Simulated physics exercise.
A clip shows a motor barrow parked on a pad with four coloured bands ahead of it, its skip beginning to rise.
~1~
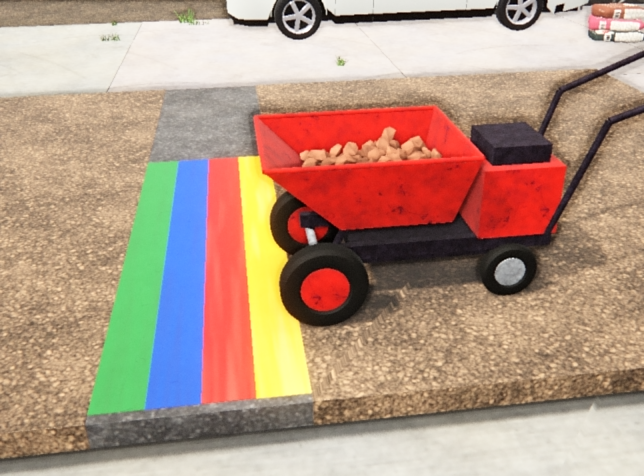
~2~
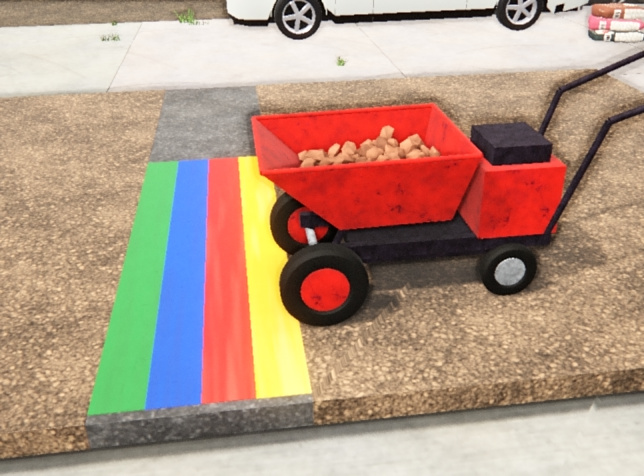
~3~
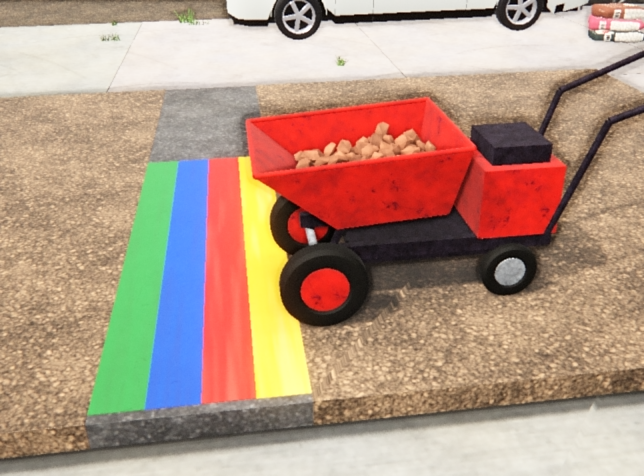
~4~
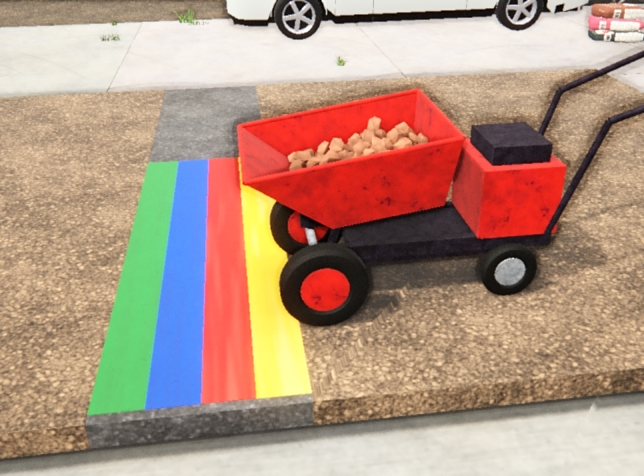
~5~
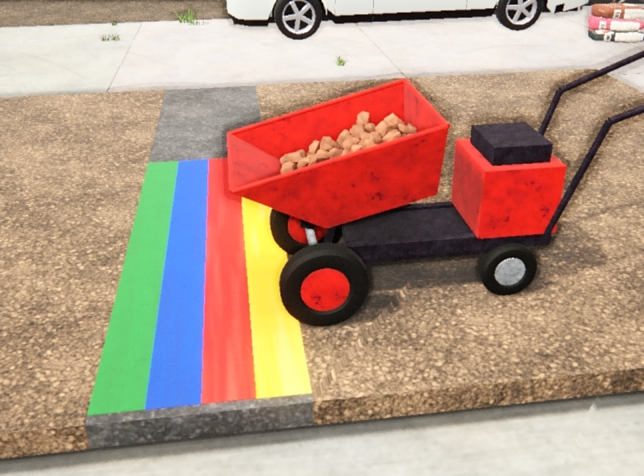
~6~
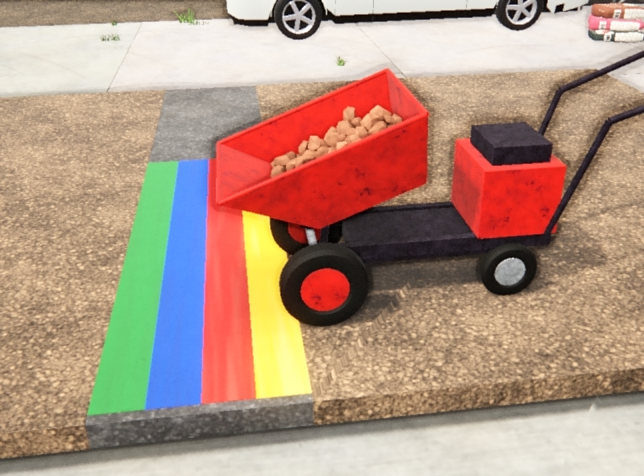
A red motor barrow with black wheels, its skip loaded with brown lumps of rubble, stands on a speckled brown pavement, seen from slightly above and side-on. To its left lie green, blue, red and yellow strips, with a white vehicle's lower edge behind. The skip tilts forward to the left, barely at first, then clearly, its back rising, while the wheels and camera stay still.
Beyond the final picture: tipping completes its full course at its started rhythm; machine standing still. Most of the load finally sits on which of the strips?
It sits mostly on the green strip.
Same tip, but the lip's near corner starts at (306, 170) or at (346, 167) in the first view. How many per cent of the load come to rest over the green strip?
About 30 percent at the first place and about 10 percent at the second.
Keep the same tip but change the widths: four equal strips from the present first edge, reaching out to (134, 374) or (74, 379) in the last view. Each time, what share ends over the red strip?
I get 0 % for the first one and 0 % for the second.
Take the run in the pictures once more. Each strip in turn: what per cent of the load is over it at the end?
Per cent of the load - yellow strip: 0, red strip: 0, blue strip: 25, green strip: 40.
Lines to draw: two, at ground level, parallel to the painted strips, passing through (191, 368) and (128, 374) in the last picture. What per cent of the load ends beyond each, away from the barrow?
Some 90 and some 50 per cent, respectively.
Shortly afterwards, skip tipped steeply; the whole lot in the skip.
Next, skip tipped right over; the bulk in the skip; a little over the blue strip; a little over the green strip.
Some moments later, skip tipped right over; a little in the skip; near a quarter over the blue strip; near a third over the green strip; near a quarter off the paint.
In the end, skip tipped right over; a little in the skip; none at all over the yellow strip; none at all over the red strip; near a quarter over the blue strip; near a third over the green strip; near a quarter off the paint.
